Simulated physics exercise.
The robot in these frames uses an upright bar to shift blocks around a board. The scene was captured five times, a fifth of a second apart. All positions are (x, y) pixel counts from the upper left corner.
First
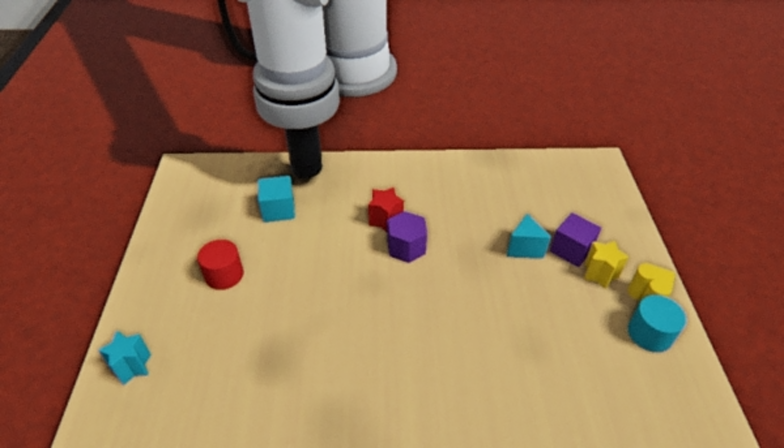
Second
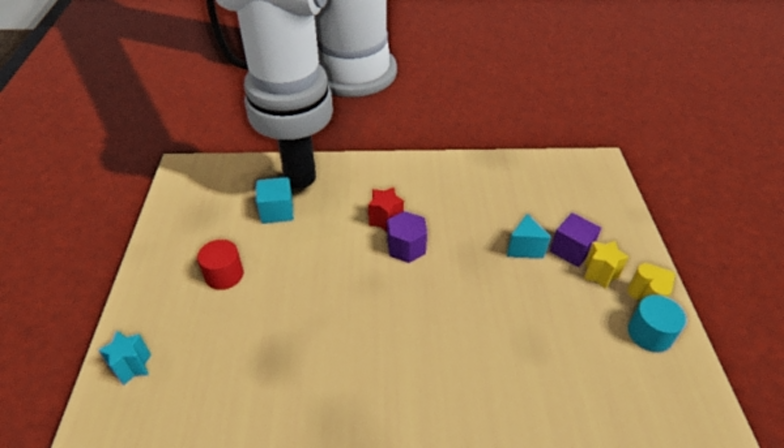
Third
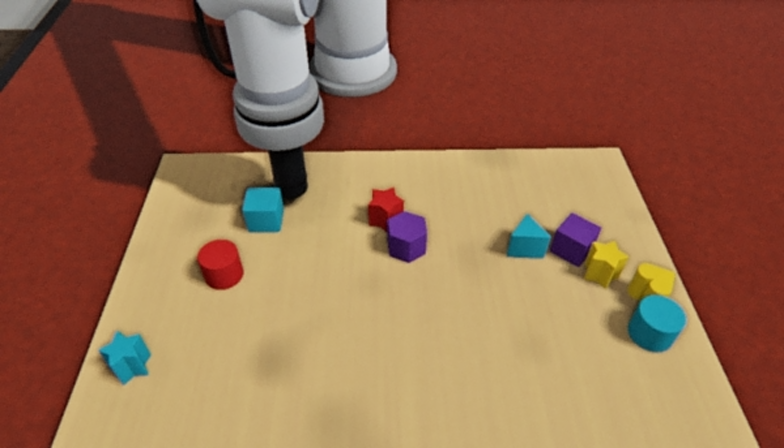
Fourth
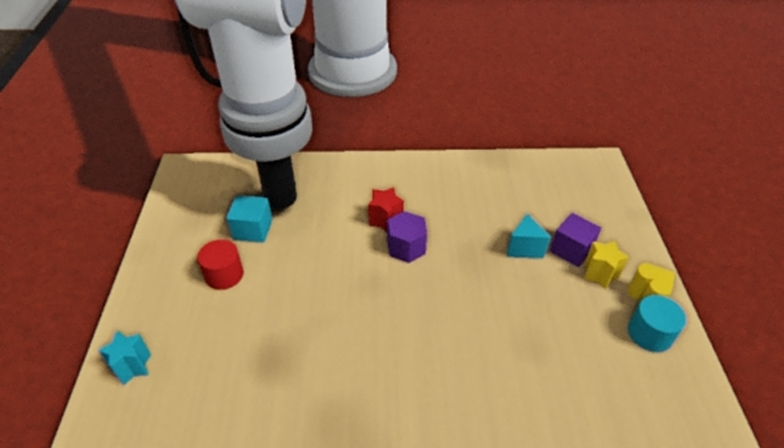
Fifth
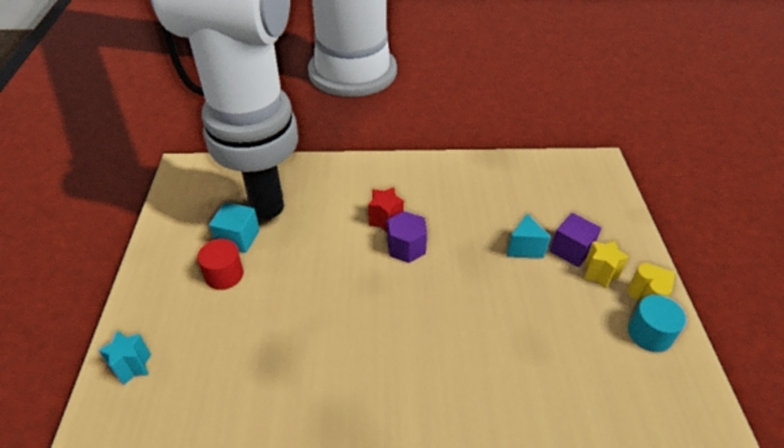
A white and grey robot arm with a black bar reaches over a pale wooden board on a red surface, seen from above by a still camera. A turquoise cube, red cylinder and turquoise star sit left, a red star and purple block centrally, and turquoise, purple and yellow blocks right. The bar moves down and left, pushing the cube, which turns slightly, closer to the red cylinder.
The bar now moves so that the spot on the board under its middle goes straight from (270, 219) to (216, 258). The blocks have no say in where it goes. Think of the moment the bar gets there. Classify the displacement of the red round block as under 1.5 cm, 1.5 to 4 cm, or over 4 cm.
It moves between 1.5 and 4 cm.
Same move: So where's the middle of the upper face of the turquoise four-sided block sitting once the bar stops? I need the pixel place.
The centre of its top will be at (171, 245).
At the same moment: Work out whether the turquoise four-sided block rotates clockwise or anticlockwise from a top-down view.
It turns round clockwise.
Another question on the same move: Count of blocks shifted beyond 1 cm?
The result: Two blocks.
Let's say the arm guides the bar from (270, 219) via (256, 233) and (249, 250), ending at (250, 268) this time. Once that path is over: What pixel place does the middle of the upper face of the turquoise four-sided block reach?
It will end up at (206, 233).
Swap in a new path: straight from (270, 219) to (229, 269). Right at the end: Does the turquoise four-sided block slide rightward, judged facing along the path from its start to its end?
Yes, it checks out.
On the path given first. Halfway along, bar at (240, 228); red round block at (209, 261); turquoise four-sided block at (203, 231), turned 35° clockwise.
At the end, bar at (212, 248); red round block at (206, 266); turquoise four-sided block at (171, 245), turned 60° clockwise.
